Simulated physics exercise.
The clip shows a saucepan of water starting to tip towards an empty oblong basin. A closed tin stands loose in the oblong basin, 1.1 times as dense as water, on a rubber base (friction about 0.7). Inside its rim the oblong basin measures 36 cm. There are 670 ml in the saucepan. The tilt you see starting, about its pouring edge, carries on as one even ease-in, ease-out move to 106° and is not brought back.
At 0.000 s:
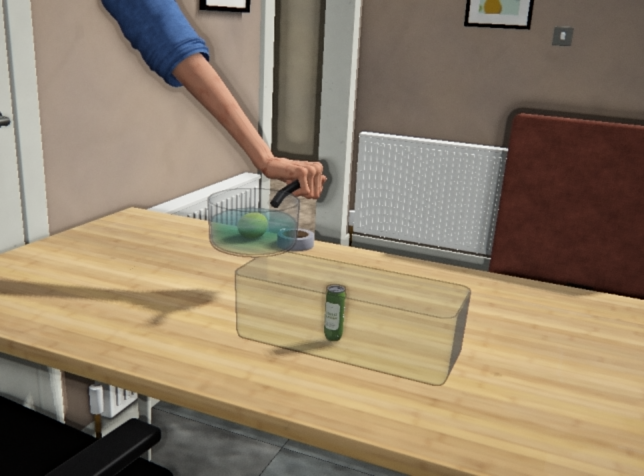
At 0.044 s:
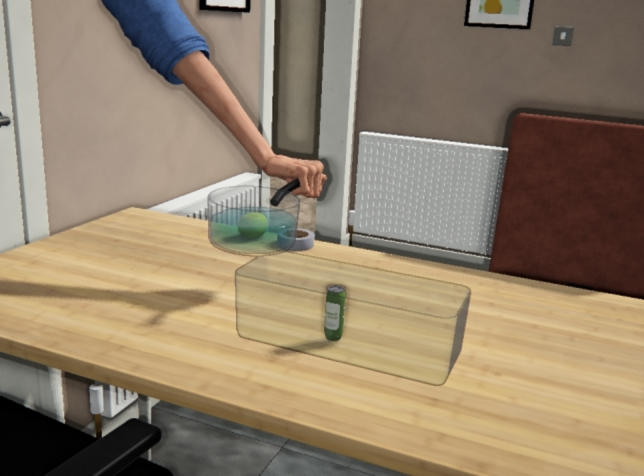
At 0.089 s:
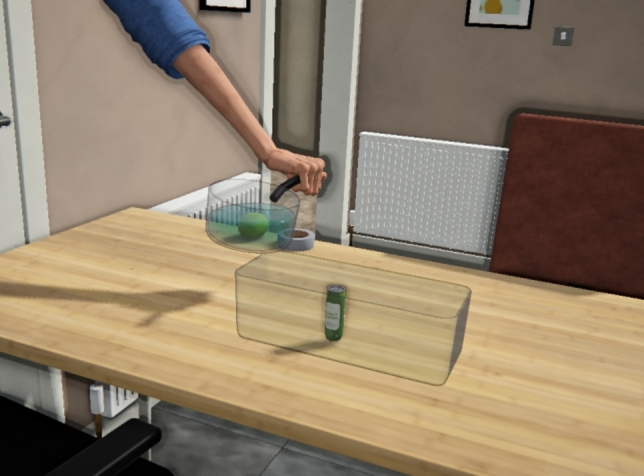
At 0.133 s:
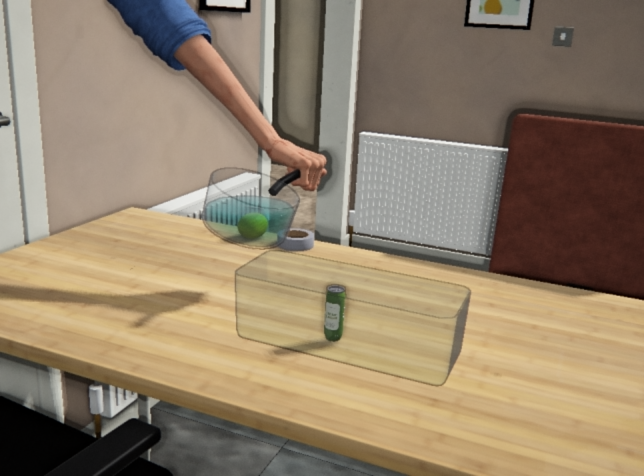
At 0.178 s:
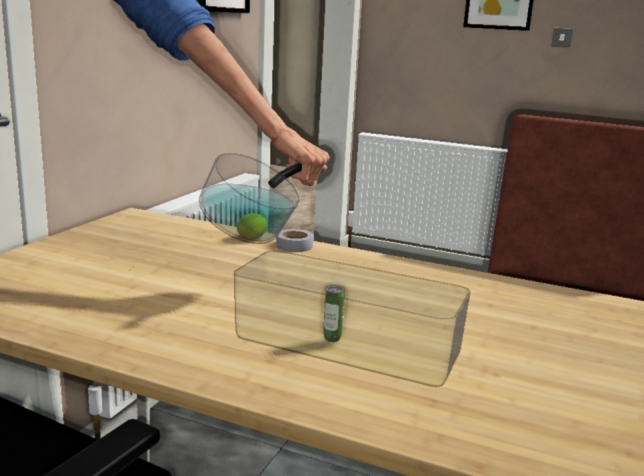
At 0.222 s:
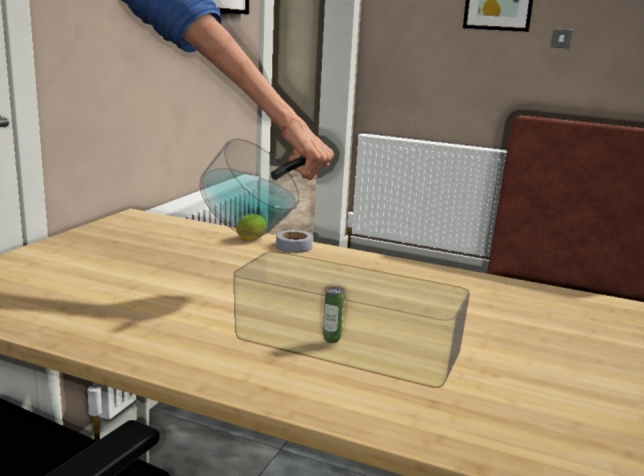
In a room with beige walls and a white radiator, a pale wooden table is seen from slightly above. A blue-sleeved arm holds a clear saucepan of bluish water by its dark handle, near a green ball and a greyish roll, behind a clear oblong basin containing a green tin. The hand tilts the saucepan rightward, its left side rising, while the tin stays still and the camera barely shifts.
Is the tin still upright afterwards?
The tin keeps standing.
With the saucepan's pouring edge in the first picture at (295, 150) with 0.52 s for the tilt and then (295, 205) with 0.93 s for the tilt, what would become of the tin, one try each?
First it goes over; then it stays up.
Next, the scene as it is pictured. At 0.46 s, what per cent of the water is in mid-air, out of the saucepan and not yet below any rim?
Some 52 per cent.
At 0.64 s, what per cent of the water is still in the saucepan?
Some 5 per cent.
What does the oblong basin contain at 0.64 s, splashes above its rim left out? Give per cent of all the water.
About 82 per cent.
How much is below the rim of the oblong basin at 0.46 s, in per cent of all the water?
About 3 per cent.
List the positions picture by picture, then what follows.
It leans 0°; its right rim is at (295, 207); the water meets the walls at (219, 212) and (294, 225); the oblong basin's rim runs from (252, 261) to (464, 304); the tin's top is at (336, 291), in the first frame.
It leans 2°; its right rim is at (295, 207); the water meets the walls at (218, 211) and (294, 223), in the second frame.
It leans 7°; its right rim is at (295, 207); the water meets the walls at (217, 208) and (293, 218), in the third frame.
It leans 16°; its right rim is at (294, 207); the water meets the walls at (213, 199) and (293, 212), in the fourth frame.
It leans 28°; its right rim is at (293, 208); the water meets the walls at (211, 186) and (292, 207), in the fifth frame.
It leans 41°; its right rim is at (292, 209); the water meets the walls at (212, 170) and (294, 203), in the sixth frame.
By 0.46 s the tilt is 103° and 44 per cent is still to pour; the tin stands where it began.
By 0.64 s the tilt is 106° and 5 per cent is still to pour; the tin stands where it began.
By 0.82 s the tilt is 106° and 0 per cent is still to pour; the tin stands where it began.
By 1.02 s the tilt is 106° and 0 per cent is still to pour; the tin stands where it began.
At rest the tin stands where it began.
